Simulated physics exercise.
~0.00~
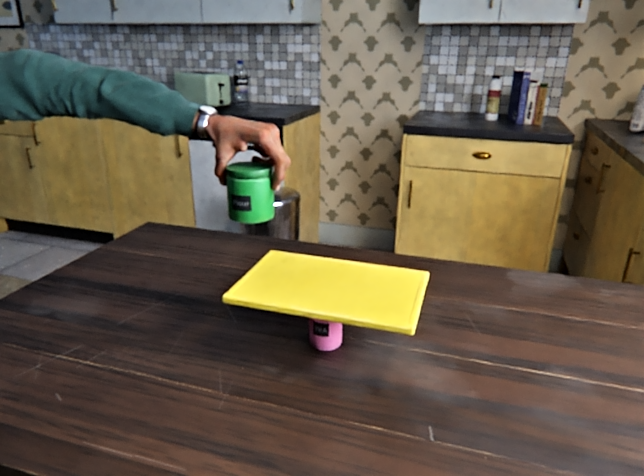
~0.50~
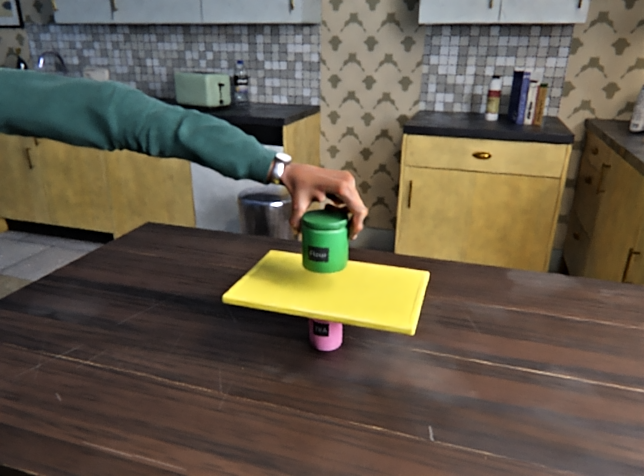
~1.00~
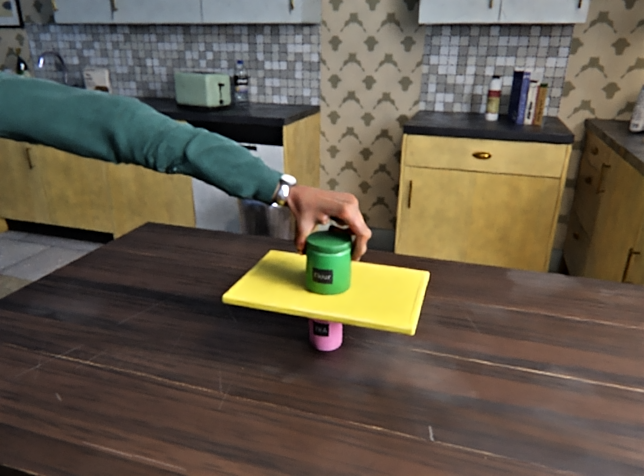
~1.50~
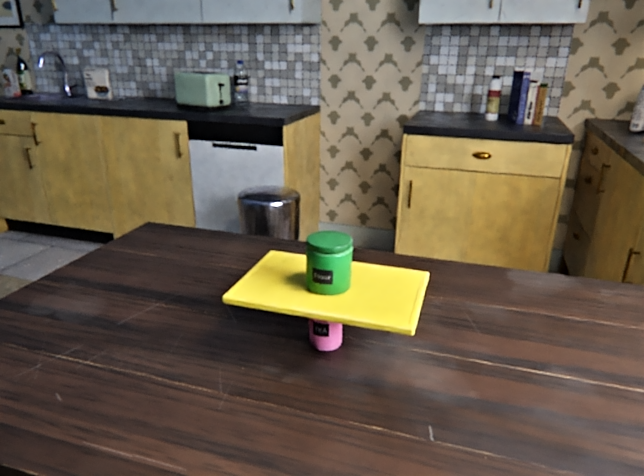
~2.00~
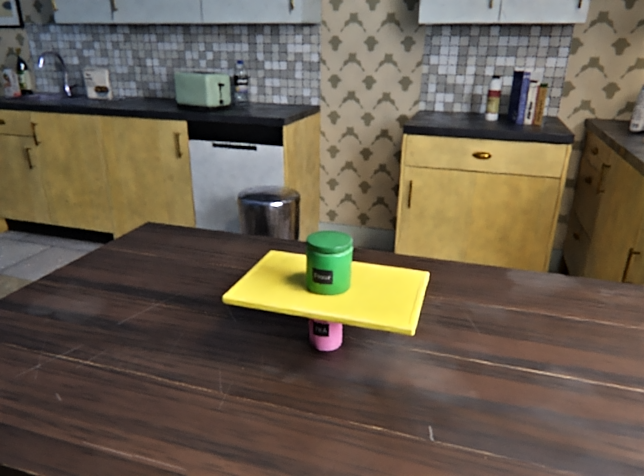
In a kitchen, a hand lowered a green jar onto a yellow board balanced on a small pink jar on a dark wooden table, then let go and drew away, and the stack stayed balanced.
